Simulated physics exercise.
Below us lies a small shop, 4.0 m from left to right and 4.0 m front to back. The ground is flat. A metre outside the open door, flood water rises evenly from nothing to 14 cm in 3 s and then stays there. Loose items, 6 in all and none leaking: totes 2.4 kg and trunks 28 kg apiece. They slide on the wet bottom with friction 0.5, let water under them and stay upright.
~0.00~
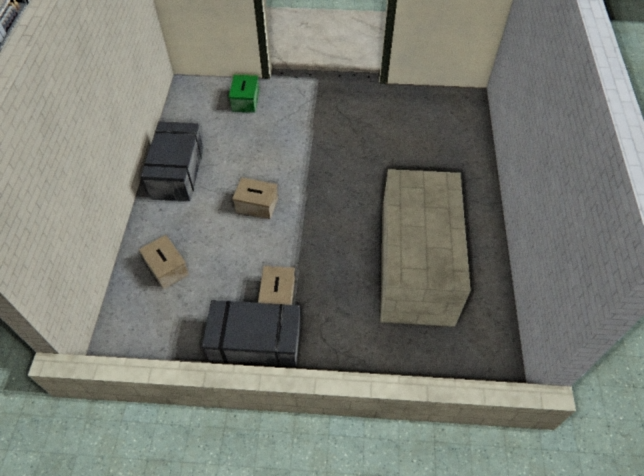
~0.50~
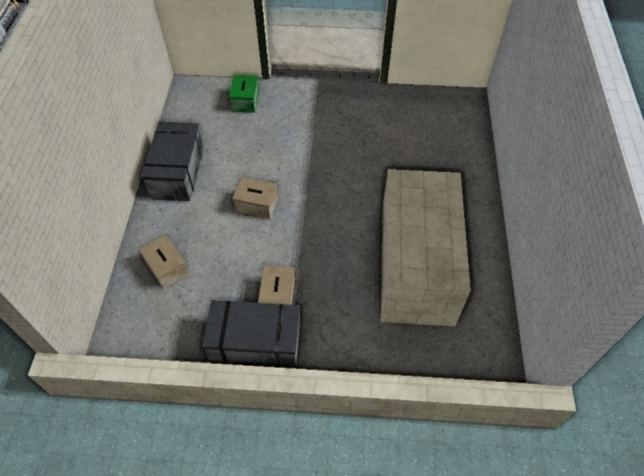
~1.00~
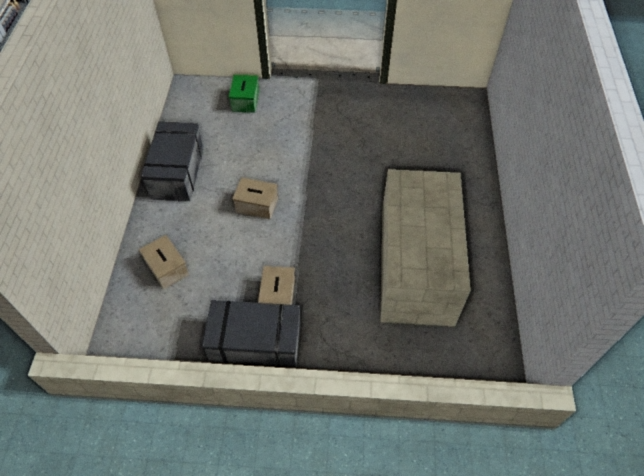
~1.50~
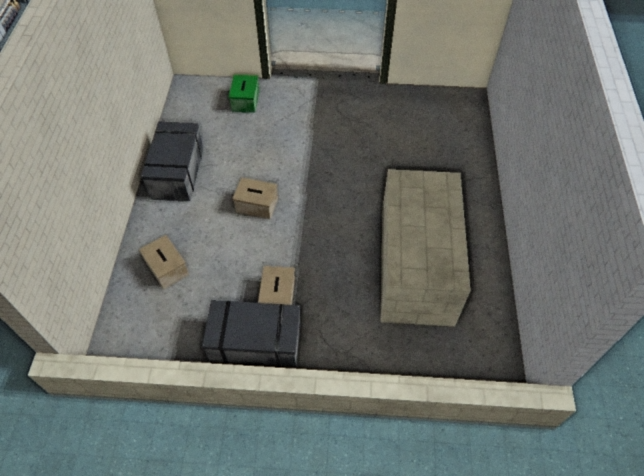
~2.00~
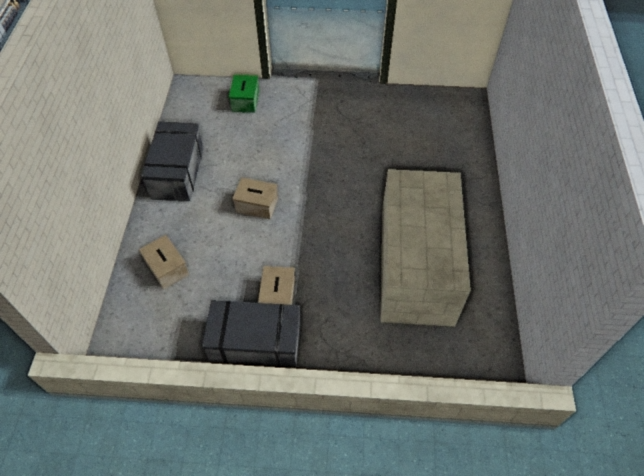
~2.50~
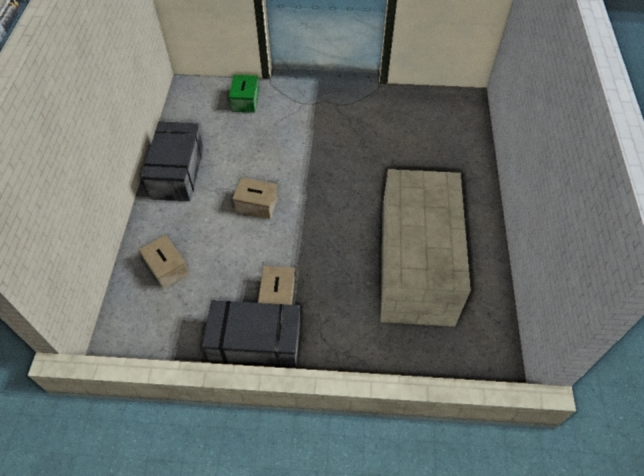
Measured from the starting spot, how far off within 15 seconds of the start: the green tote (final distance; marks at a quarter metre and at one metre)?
Green tote moves a short way.
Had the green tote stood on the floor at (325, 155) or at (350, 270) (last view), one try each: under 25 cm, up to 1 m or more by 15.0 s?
In that order: It travels far; it travels far.
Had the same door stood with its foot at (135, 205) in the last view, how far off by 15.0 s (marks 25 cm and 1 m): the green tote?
In that case the green tote travels far.
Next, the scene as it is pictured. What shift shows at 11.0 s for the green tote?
About 20 cm.
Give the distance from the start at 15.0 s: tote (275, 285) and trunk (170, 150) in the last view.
In turn: 200 cm, 20 cm.
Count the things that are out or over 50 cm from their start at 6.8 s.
By then 2.
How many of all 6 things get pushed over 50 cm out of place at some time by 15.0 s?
4 of them.
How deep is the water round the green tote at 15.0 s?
About 6 cm.
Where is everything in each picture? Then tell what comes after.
In the first picture, the green tote at (244, 86), on the bottom; water covers 0.0 m2; 0 of 6 have shifted.
In the second picture, the green tote at (244, 86) rests on the ground; water covers 0.0 m2; 0 of 6 have shifted.
In the third picture, the green tote at (244, 86) rests on the ground; 0.0 m2 under water; 0 of 6 have shifted.
In the fourth picture, the green tote at (244, 86) rests on the ground; 0.0 m2 under water; 0 of 6 have shifted.
In the fifth picture, the green tote at (244, 86), on the bottom; water covers 0.0 m2; 0 of 6 have shifted.
In the sixth picture, the green tote at (244, 86), on the bottom; 0.5 m2 under water; 0 of 6 have shifted.
After 3.5 s the green tote is near (244, 86), 0.0 m from its start, aground; 0 afloat.
After 6.8 s the green tote is near (226, 84), 0.2 m from its start, aground; 3 afloat.
After 11.0 s the green tote is near (226, 84), 0.2 m from its start, aground; 4 afloat.
After 15.0 s the green tote is near (221, 122), 0.7 m from its start, afloat; 5 afloat.
